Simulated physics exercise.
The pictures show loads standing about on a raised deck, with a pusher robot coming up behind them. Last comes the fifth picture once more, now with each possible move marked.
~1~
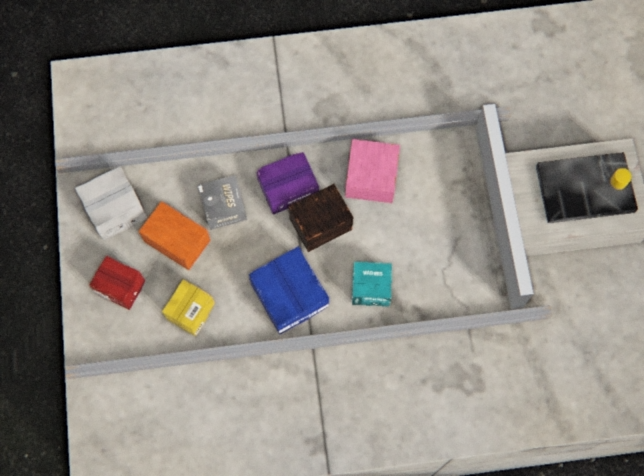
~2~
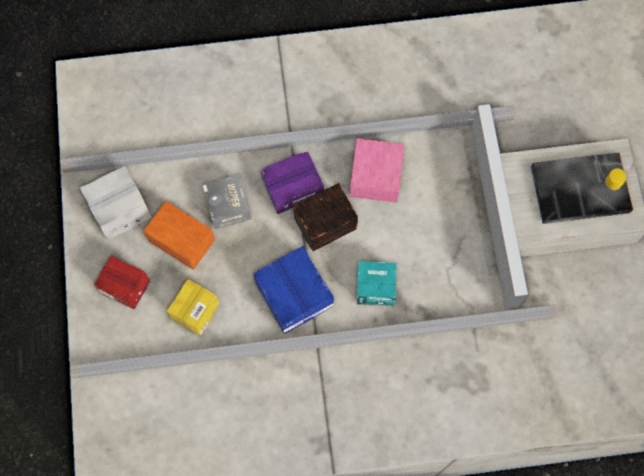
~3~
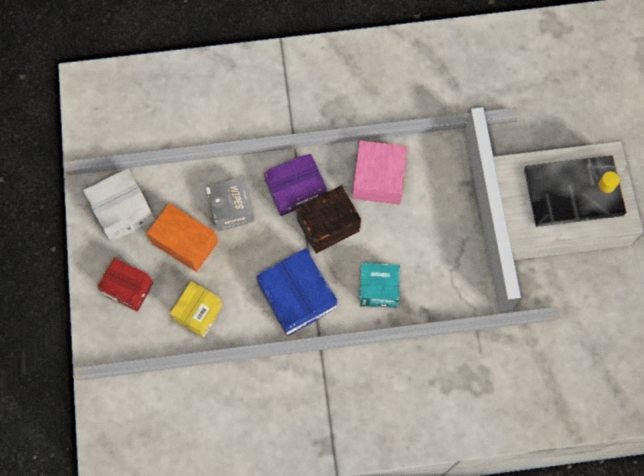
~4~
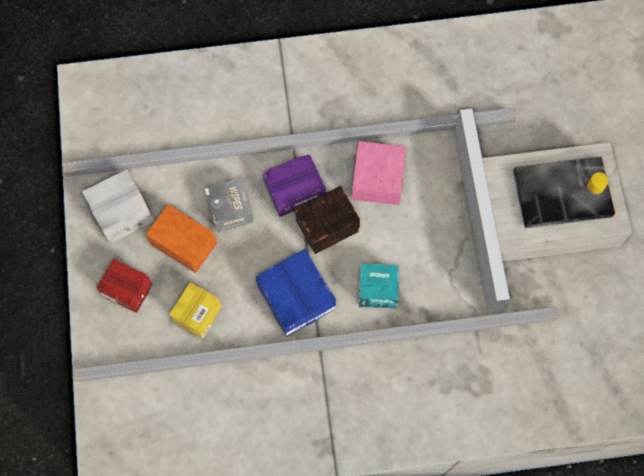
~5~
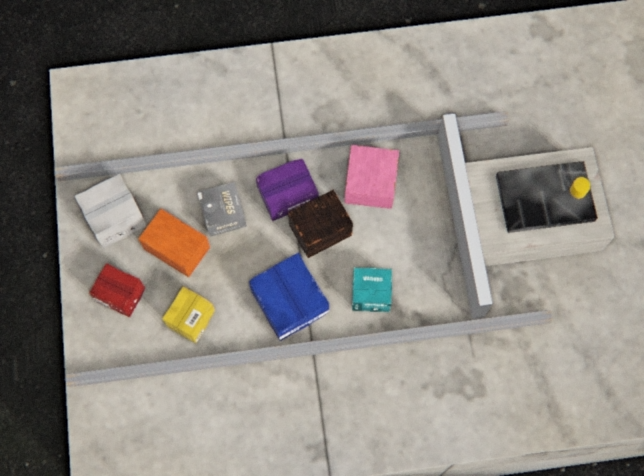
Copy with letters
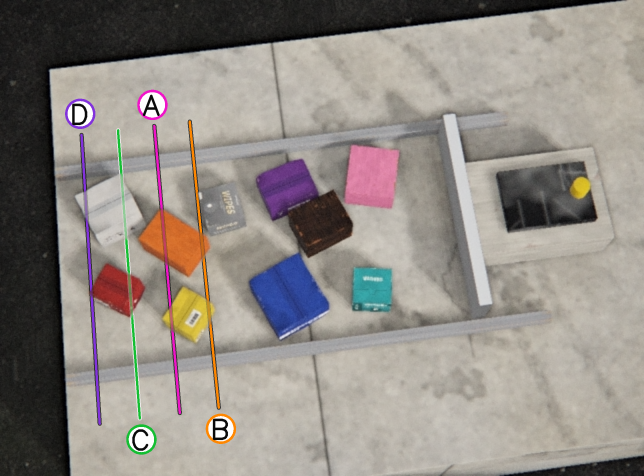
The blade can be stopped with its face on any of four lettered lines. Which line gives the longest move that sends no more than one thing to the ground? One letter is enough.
The farthest such stop is B.
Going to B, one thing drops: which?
It is the white parcel.
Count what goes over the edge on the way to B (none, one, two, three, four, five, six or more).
By then, one.
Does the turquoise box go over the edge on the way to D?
No.
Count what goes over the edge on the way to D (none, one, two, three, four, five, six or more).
In all, six or more.
On the copy, A at (166, 263); B at (204, 258); C at (128, 267); D at (90, 272).
On B. First, robot (445, 209); turquoise box (355, 293); purple box (279, 187).
Then, robot (350, 221); white parcel (99, 212); red parcel (117, 296).
Finally, robot (278, 231); white parcel over the edge; red parcel (65, 305); one fallen.
By contrast, A drops five; C drops six; D drops seven.
